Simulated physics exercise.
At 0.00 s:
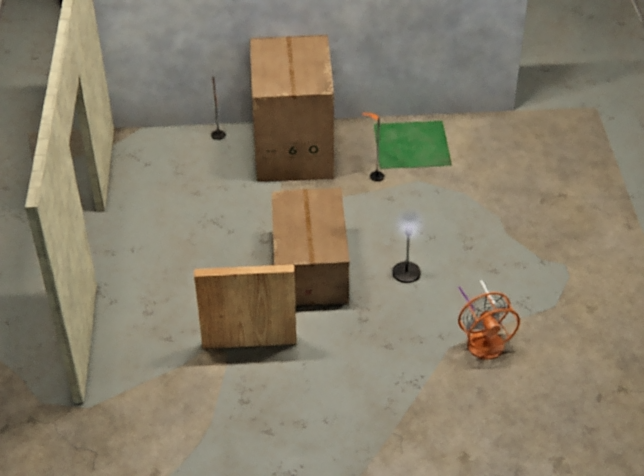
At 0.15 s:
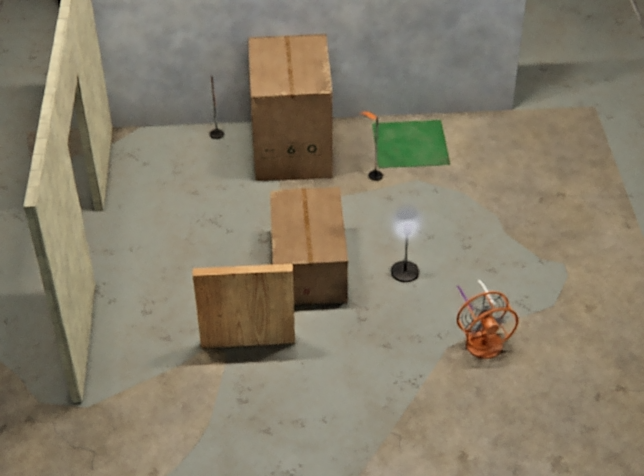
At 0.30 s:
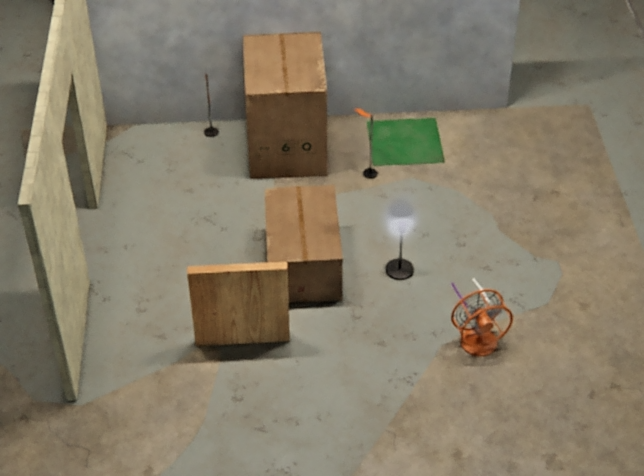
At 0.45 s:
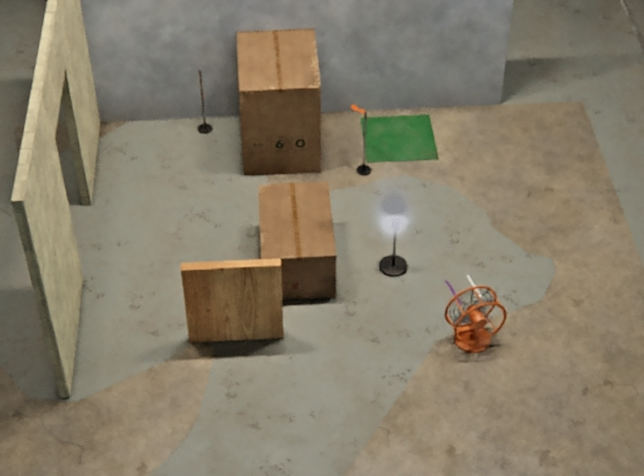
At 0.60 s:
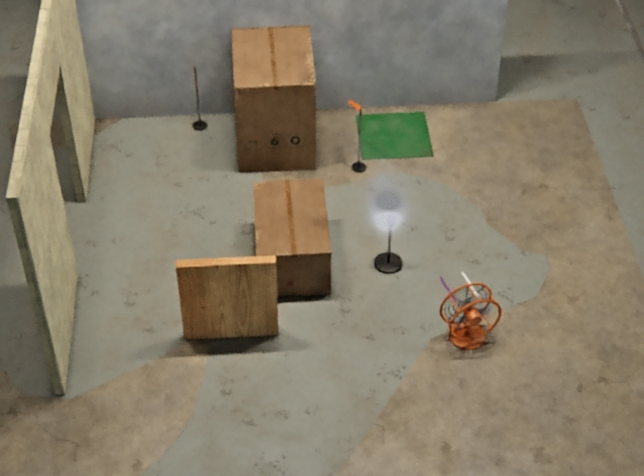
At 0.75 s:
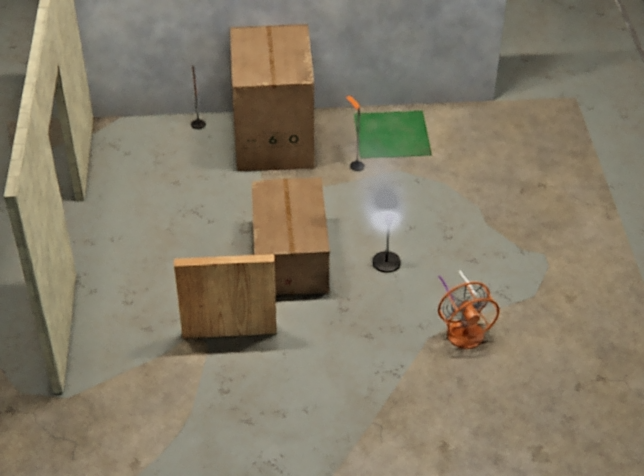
Warehouse corner with cartons, a screen and an orange fan, pale smoke slowly rising and spreading above a stand in small puffs.
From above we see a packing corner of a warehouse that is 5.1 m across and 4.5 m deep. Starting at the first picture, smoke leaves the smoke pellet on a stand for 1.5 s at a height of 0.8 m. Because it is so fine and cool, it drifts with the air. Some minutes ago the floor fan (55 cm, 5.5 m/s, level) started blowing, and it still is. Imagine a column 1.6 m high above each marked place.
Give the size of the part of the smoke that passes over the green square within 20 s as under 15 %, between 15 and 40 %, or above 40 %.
The part of the smoke that passes over the green square within 20 s is from 15 to 40 %.
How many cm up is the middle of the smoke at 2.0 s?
60 cm.
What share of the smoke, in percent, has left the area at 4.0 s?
40 per cent.
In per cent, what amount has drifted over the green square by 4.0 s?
30 %.
By 2.0 s, 15 % has passed over the green square; 1 % has left the area, and the middle of the rest is near (363, 145).
By 4.0 s, 30 % has passed over the green square; 42 % has left the area, and the middle of the rest is near (320, 92).
By 8.0 s, 31 % has passed over the green square; 75 % has left the area, and the middle of the rest is near (193, 156).
By 20.0 s, 31 % has passed over the green square; 89 % has left the area.
